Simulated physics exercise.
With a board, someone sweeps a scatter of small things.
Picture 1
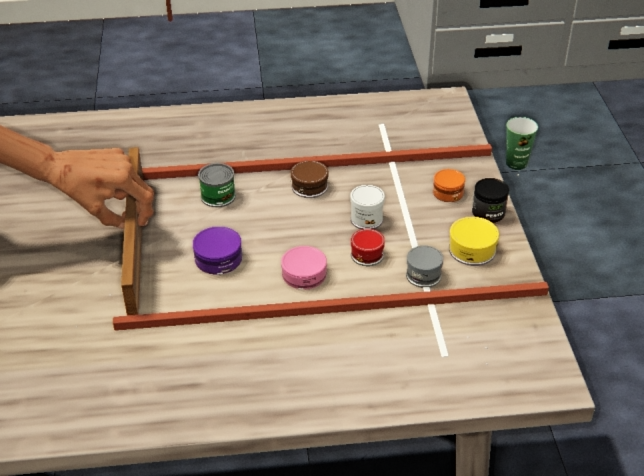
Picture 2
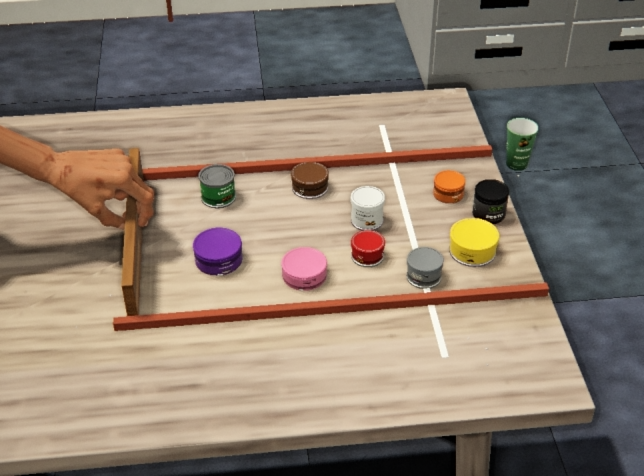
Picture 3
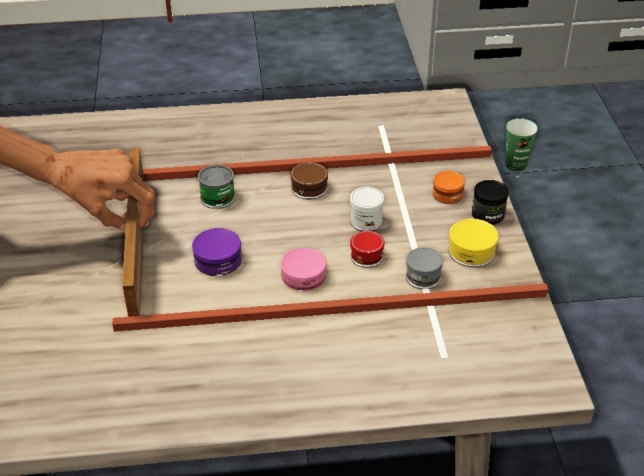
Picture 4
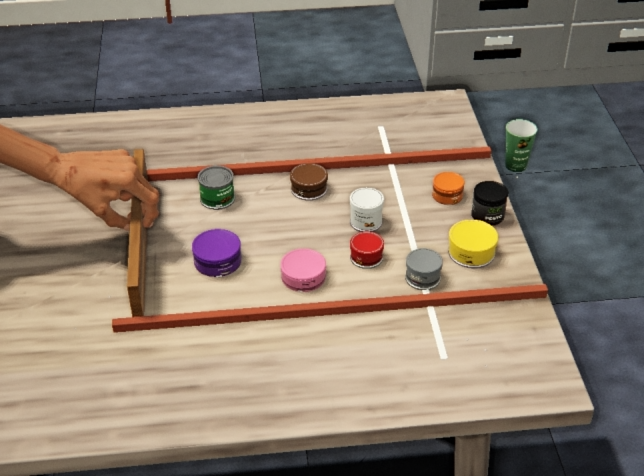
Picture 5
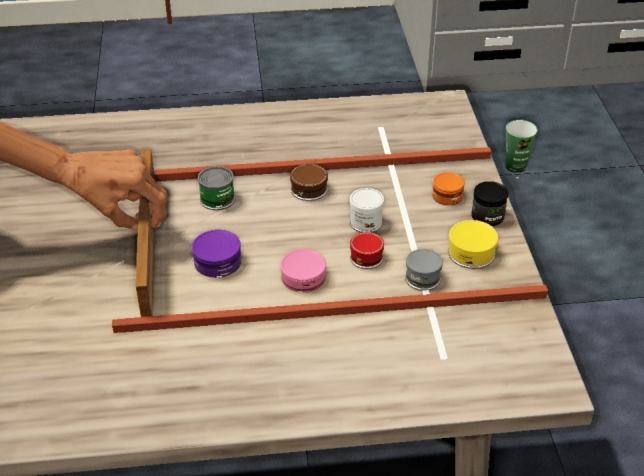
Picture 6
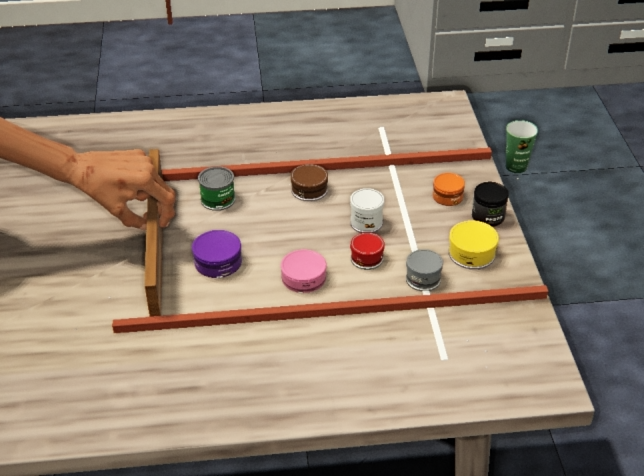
We see a hand holding an upright board at the left of a wooden table, then sliding it slightly right between two red rails toward ten colourful little pots and tins, which stay in place around a white line.
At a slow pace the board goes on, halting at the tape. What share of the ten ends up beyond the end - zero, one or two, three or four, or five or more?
What ends up beyond the end is zero of them.
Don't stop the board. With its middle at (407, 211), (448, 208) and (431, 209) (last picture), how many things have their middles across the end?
In order, that gives 0, then 1, then 1.
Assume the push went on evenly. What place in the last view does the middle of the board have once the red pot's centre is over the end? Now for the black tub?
Red pot over the end: About (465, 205). Black tub over the end: About (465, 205).
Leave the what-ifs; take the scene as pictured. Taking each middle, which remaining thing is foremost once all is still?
Nearest at the end: The yellow pot.
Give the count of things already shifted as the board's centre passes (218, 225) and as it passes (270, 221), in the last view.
Respectively 2 and 4.
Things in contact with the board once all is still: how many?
Number: 4.
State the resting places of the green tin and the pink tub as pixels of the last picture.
Near (414, 175) and (443, 267).
Soon after, none off yet; black tub at rest near (490, 204); yellow pot at rest near (473, 245); orange tub at rest near (449, 189).
In the end, the number that fall off is zero.
